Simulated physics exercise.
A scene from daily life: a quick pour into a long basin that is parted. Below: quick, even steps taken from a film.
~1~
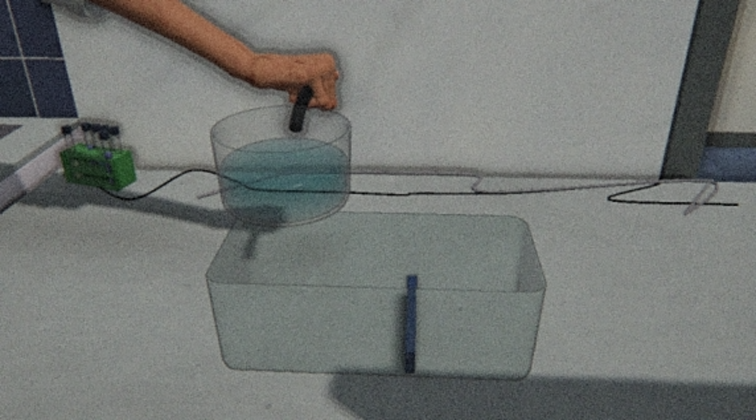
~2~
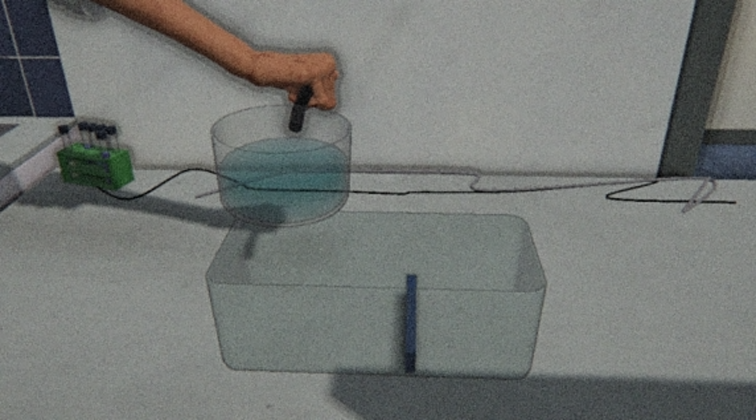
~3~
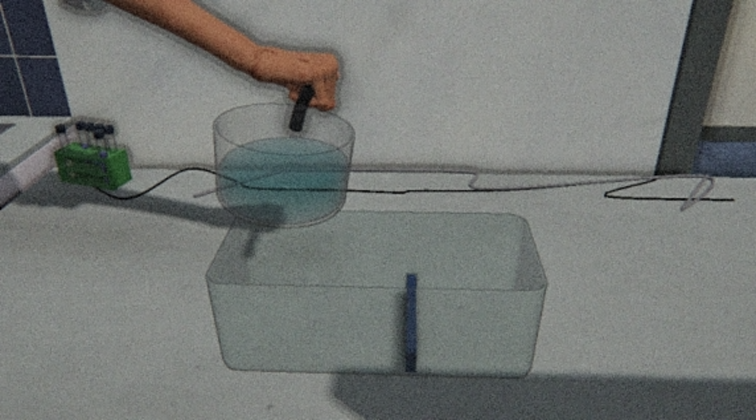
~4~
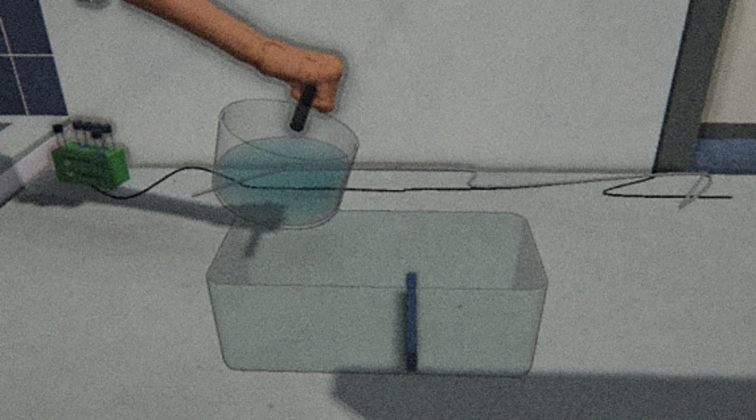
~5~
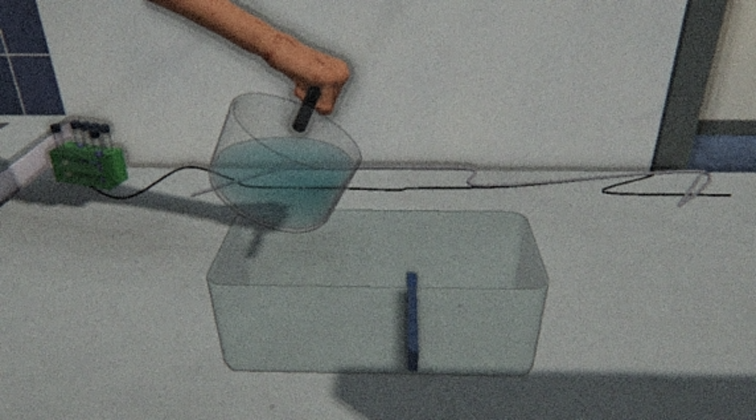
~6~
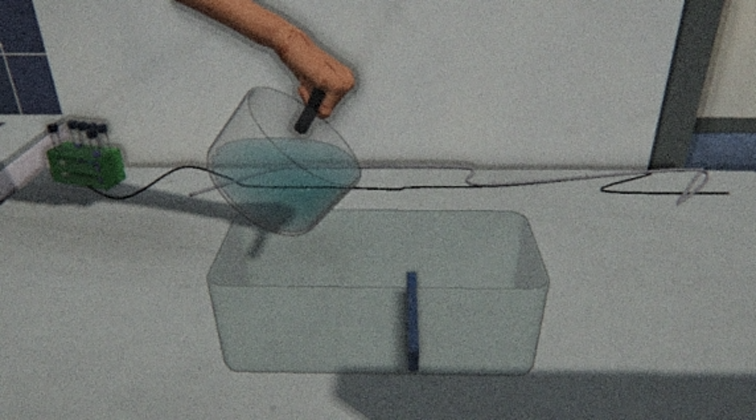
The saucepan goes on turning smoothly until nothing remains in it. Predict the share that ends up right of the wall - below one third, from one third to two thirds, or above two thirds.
Well, the amount right of the wall falls short of a third.
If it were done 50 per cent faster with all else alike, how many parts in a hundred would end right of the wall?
Close to 20 in a hundred.
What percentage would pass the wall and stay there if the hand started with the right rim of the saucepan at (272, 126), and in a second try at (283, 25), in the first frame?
First try 20 %, second try 15 %.
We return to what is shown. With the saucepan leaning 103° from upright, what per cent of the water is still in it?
Amount still in: Approx. 30 %.
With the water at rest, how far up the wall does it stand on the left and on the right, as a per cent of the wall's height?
About 50 per cent on the left and 20 per cent on the right.
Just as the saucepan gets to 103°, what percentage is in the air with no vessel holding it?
20 in a hundred.
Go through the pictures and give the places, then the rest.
In the first frame, it leans 0°; its right rim is at (349, 130); the water meets the walls at (223, 157) and (348, 159); the long basin's rim runs from (224, 244) to (535, 253); the wall's top is at (411, 312).
In the second frame, it leans 2°; its right rim is at (350, 132); the water meets the walls at (222, 158) and (348, 160).
In the third frame, it leans 7°; its right rim is at (353, 138); the water meets the walls at (222, 156) and (348, 160).
In the fourth frame, it leans 16°; its right rim is at (357, 147); the water meets the walls at (220, 156) and (350, 161).
In the fifth frame, it leans 27°; its right rim is at (360, 161); the water meets the walls at (215, 154) and (355, 162).
In the sixth frame, it leans 40°; its right rim is at (359, 177); the water meets the walls at (215, 151) and (357, 165).
A moment on, the tilt is 103° and 28 per cent is still to pour, 45 is left of the wall and 7 right of it.
Next, the tilt is 121° and 3 per cent is still to pour, 76 is left of the wall and 15 right of it.
Then the tilt is 121° and 0 per cent is still to pour, 77 is left of the wall and 19 right of it.
Later the tilt is 121° and 0 per cent is still to pour, 77 is left of the wall and 19 right of it.
In the end 77 per cent lies left of the wall, 19 right of it and 4 outside.
